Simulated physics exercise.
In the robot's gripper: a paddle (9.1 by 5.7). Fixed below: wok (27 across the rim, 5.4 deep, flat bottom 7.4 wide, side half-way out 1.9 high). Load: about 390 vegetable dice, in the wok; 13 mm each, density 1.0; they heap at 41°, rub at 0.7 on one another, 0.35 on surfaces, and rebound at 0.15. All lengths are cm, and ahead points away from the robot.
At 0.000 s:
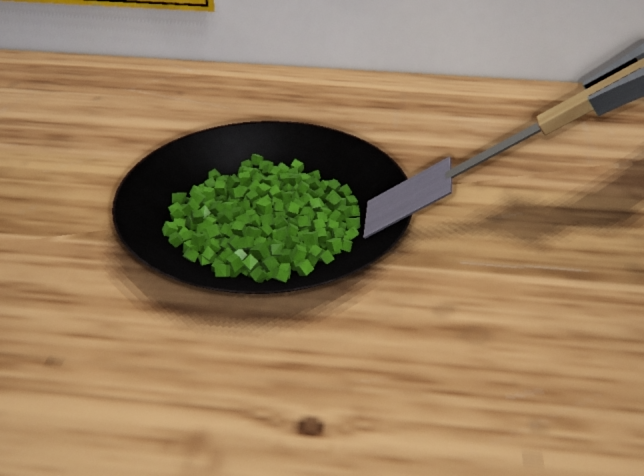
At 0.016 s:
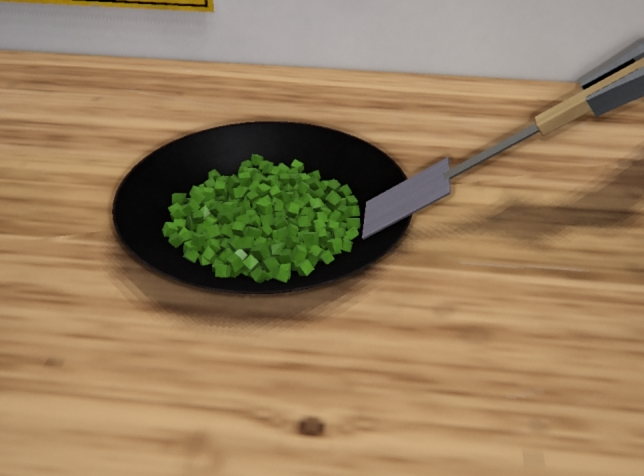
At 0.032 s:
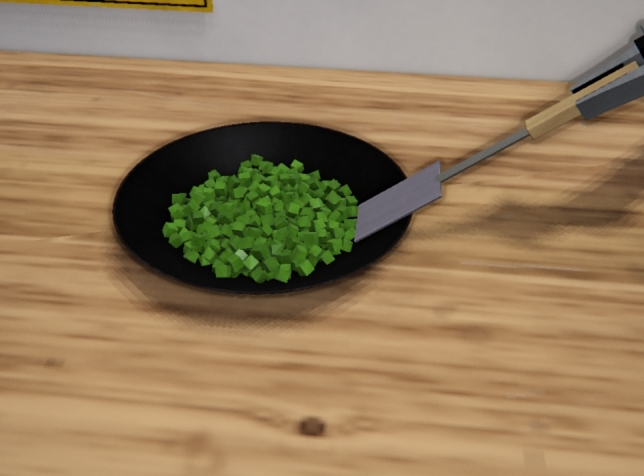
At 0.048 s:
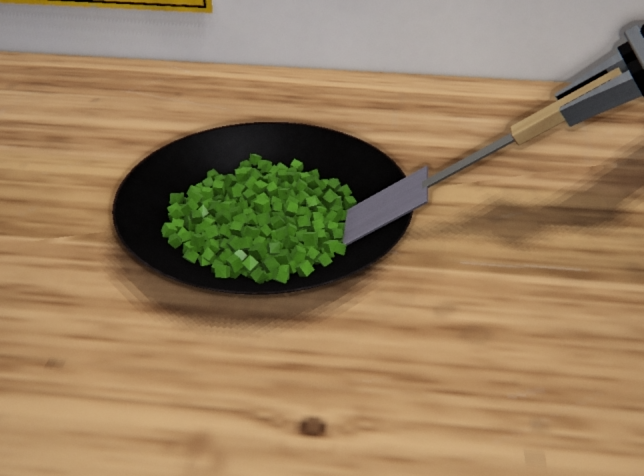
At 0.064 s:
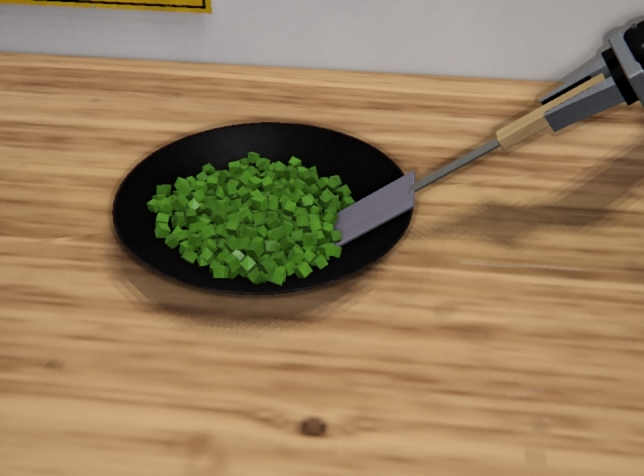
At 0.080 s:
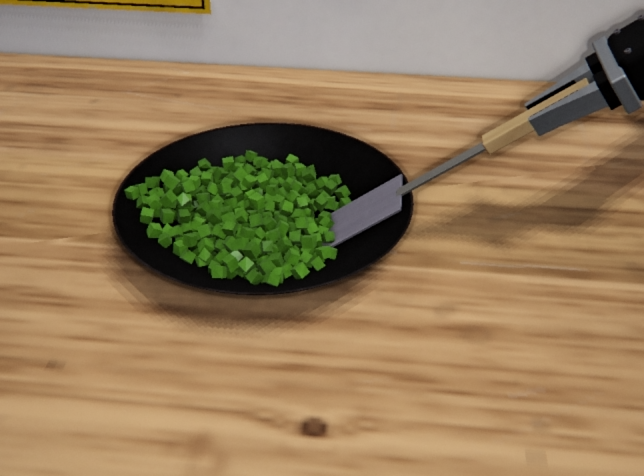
A robot gripper holding a spatula with a wooden handle slid its blade a short way left into a black wok on a wooden counter, pushing the heaped green cubes slightly leftward.
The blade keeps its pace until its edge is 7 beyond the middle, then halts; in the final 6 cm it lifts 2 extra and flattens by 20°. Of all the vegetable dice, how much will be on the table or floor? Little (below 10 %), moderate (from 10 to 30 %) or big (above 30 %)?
Share on the table or floor: Moderate (from 10 to 30 %).
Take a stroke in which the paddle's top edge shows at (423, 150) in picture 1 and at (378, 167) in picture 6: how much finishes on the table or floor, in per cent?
About 30 per cent.
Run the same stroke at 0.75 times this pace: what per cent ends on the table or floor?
About 25 per cent.
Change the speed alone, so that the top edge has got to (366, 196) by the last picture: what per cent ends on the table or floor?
Some 40 per cent.
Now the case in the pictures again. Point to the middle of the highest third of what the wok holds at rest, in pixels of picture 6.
Around (170, 187).
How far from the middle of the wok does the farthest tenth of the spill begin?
Some 25 cm.
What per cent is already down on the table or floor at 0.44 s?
About 20 per cent.
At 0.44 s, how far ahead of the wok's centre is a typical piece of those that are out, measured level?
Roughly 20 cm.
By 0.14 s, sloping 38°, highest piece 9 above the table; 382 in the wok, 8 on the blade or in flight.
By 0.21 s, sloping 30°, highest piece 9 above the table; 365 in the wok, 25 on the blade or in flight.
By 0.44 s, sloping 18°, highest piece 7 above the table; 309 in the wok, 79 on the table or floor, 2 on the blade or in flight.
By 1.49 s, sloping 18°, highest piece 7 above the table; 306 in the wok, 84 on the table or floor.
Final count, 306 in the wok, 84 on the table or floor. That is 22 % on the table or floor.
